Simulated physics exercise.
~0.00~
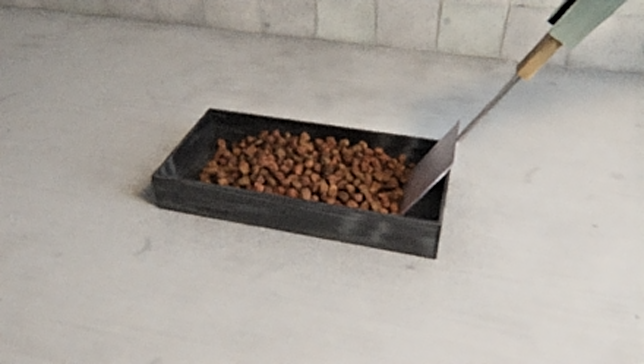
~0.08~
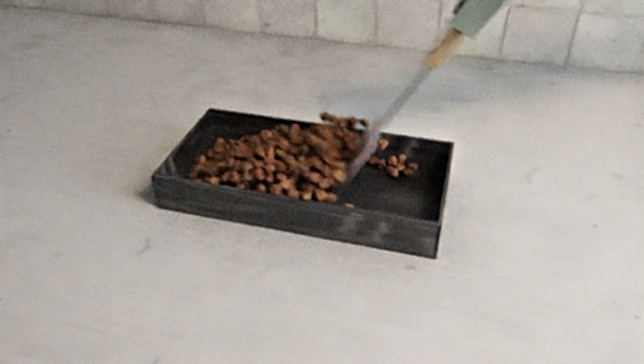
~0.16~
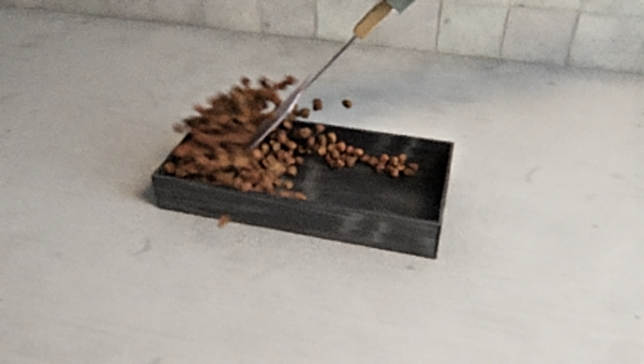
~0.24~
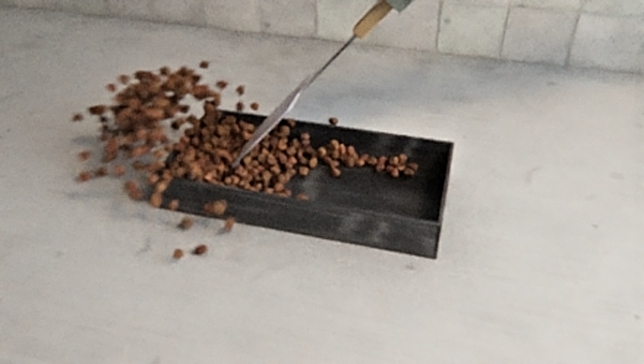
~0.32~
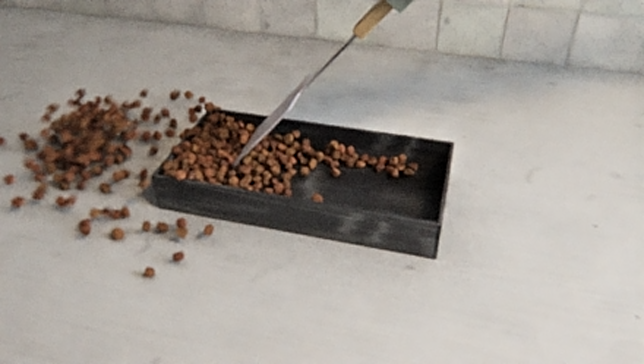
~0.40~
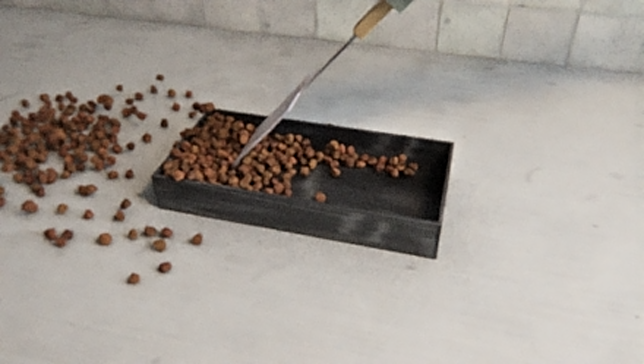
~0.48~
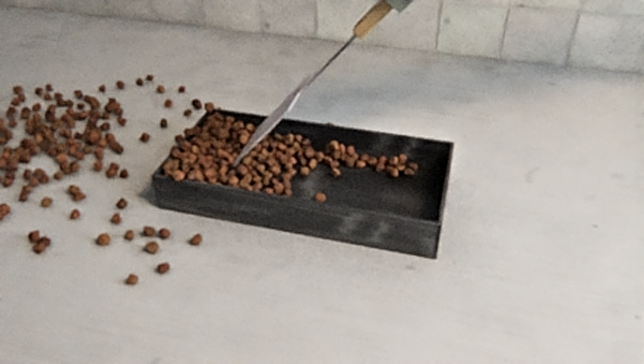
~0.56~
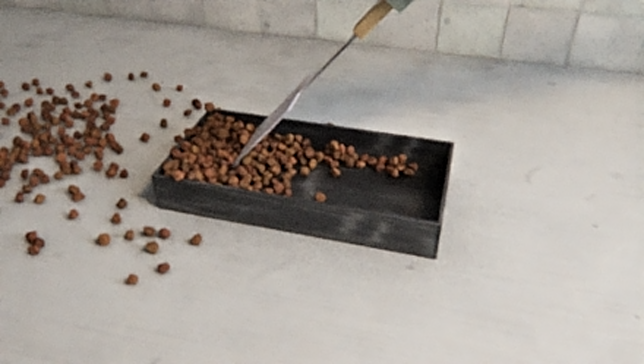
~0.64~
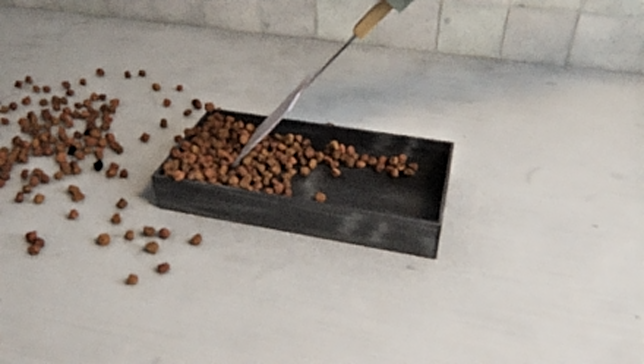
A flat metal paddle on a thin shaft, held by a mostly unseen gripper at the upper right, dips into the right end of a black rectangular tin. Seen from slightly above, the tin sits on a pale grey surface before a light tiled wall, filled with small brown pellets. The paddle sweeps quickly left, piling the pellets up, then stops. Many fly over the left end, scatter across the surface and roll a little before settling. The paddle stays still against the heap left inside, with the tin's right side nearly empty.
